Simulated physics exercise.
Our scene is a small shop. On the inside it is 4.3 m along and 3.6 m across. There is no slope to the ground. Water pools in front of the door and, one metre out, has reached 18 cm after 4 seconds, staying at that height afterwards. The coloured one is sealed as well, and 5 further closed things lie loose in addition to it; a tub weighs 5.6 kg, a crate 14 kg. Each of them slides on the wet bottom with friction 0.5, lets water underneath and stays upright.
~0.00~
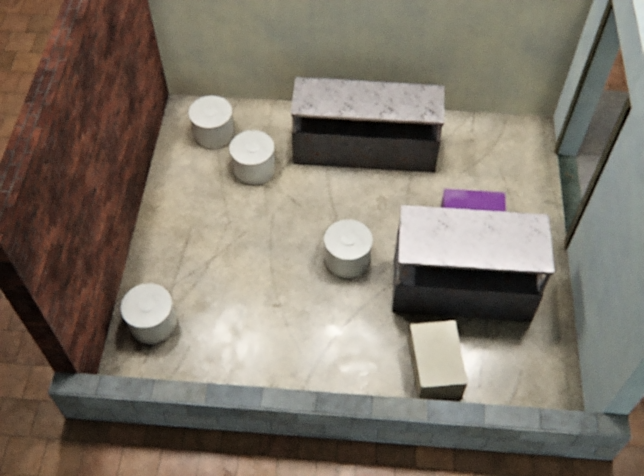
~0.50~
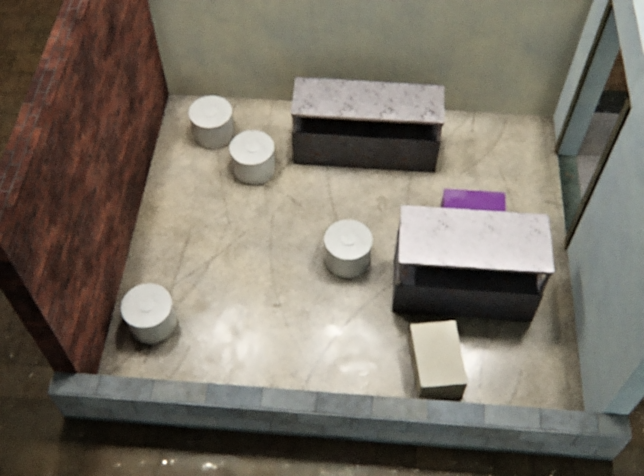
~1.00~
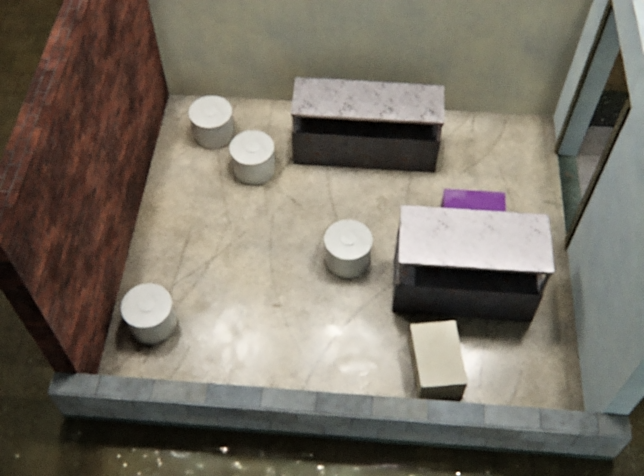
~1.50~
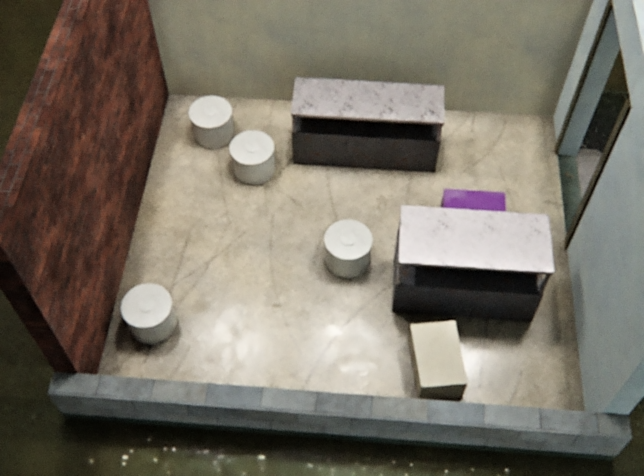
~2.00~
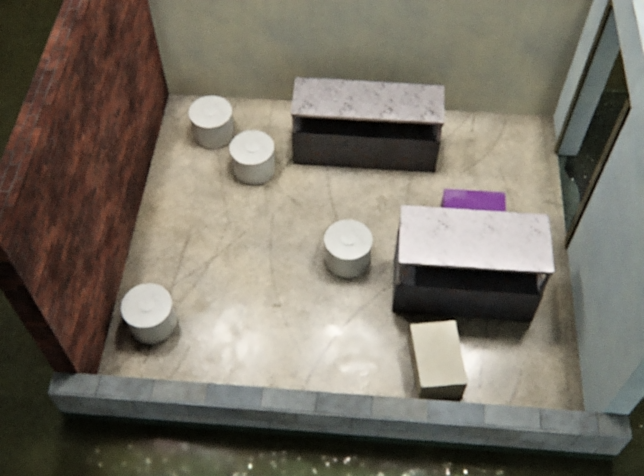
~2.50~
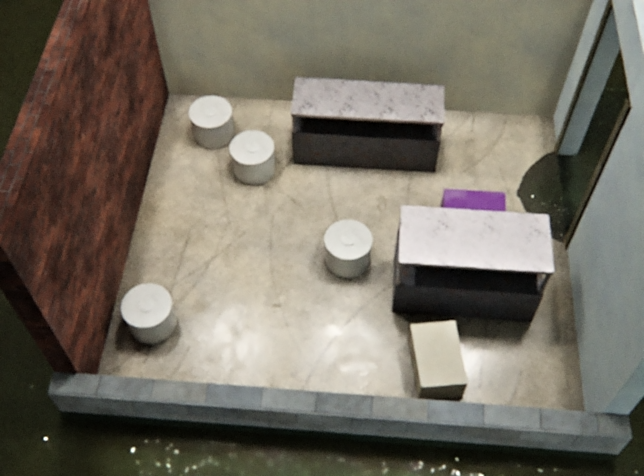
A small shop with a pale stone floor, a brick-red wall on the left and a doorway on the right is seen from high above. Four white round stools stand around two marble-topped dark counters, with a purple crate behind the nearer counter and a cream box in front. Dark water covers the brown paving outside, then spreads slightly through the doorway, while everything inside and the camera stay still.
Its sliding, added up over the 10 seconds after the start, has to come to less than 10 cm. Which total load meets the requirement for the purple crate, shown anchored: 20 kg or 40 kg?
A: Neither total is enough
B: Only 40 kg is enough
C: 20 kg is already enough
(B) Only 40 kg is enough.
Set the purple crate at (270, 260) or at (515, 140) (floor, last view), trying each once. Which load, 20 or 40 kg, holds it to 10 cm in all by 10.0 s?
Log: Try 1 the lighter pick works; try 2 the heavier pick is required.
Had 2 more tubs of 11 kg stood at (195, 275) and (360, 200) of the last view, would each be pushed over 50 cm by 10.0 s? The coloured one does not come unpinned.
In order: Within the mark, above the mark.
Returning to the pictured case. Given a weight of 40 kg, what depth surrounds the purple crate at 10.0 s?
Close to 9 cm deep.
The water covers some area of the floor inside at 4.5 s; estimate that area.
I'd estimate close to 3.5 m2.
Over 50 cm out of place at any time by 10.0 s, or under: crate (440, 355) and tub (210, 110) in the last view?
Object 1: Not surpassed, object 2: Surpassed.
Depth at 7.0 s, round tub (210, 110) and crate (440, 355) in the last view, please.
About 3 and 0 cm.
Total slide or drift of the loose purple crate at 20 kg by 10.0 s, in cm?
Around 200 cm in total.
After 3.5 s the purple crate would be 0 cm from its start with 20 kg and 0 cm from its start with 40 kg; 3 cm of water round it then.
After 4.5 s the purple crate would be 3 cm from its start with 20 kg and 0 cm from its start with 40 kg; 6 cm of water round it then.
After 7.0 s the purple crate would be 121 cm from its start with 20 kg and 0 cm from its start with 40 kg; 7 cm of water round it then.
After 10.0 s the purple crate would be 200 cm from its start with 20 kg and 0 cm from its start with 40 kg; 9 cm of water round it then.
